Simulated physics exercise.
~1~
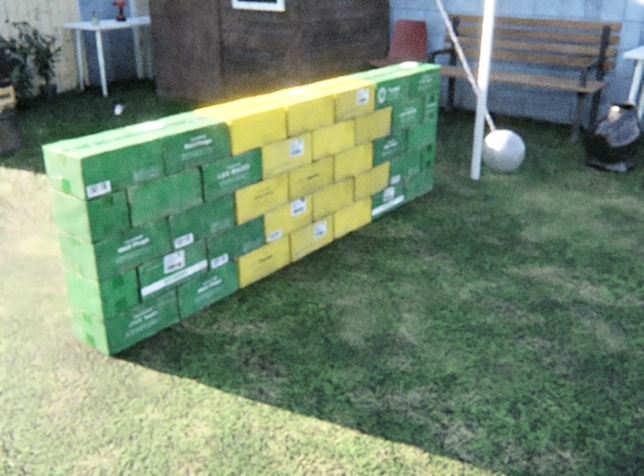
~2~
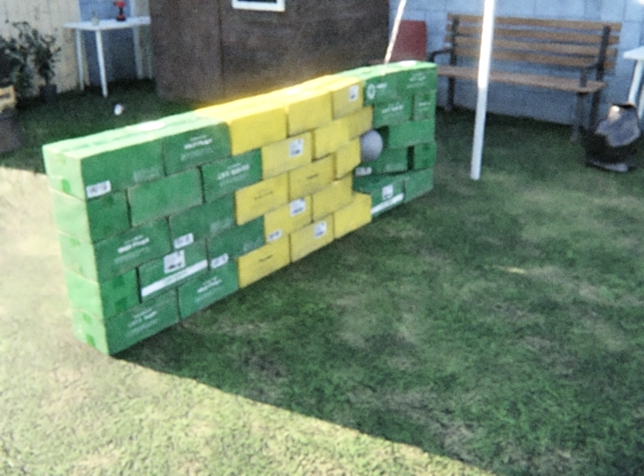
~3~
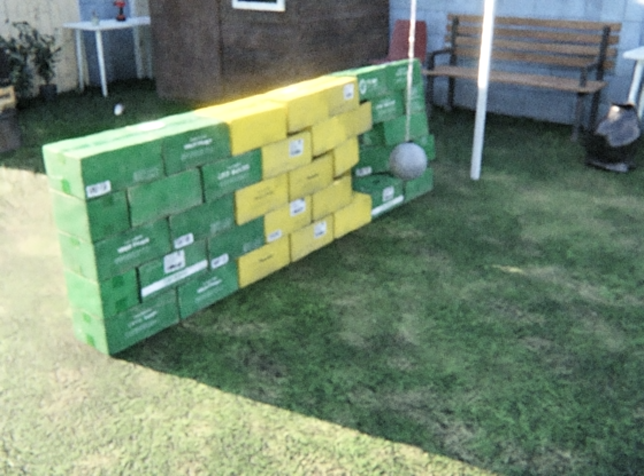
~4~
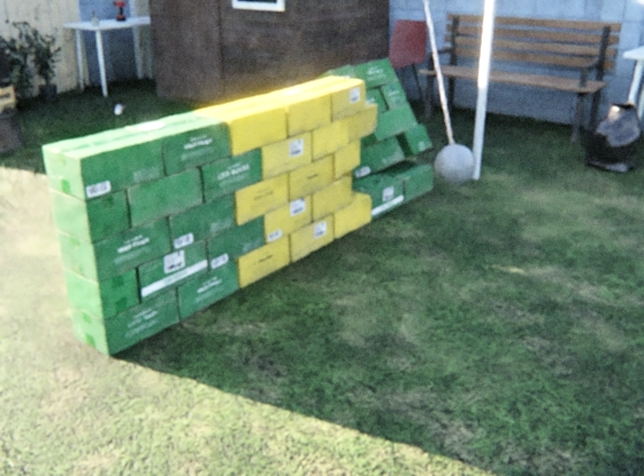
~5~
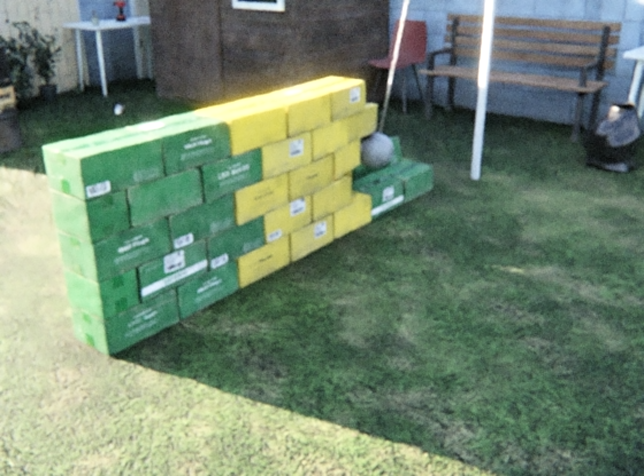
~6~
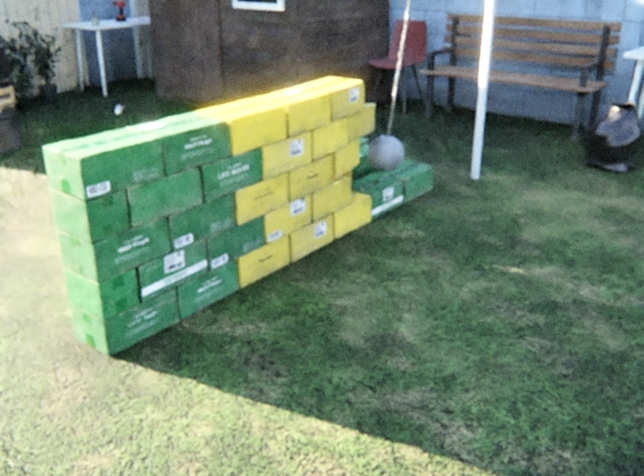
Stone ball swinging into the right end of a green and yellow parcel wall, toppling green parcels while the yellow section stands.
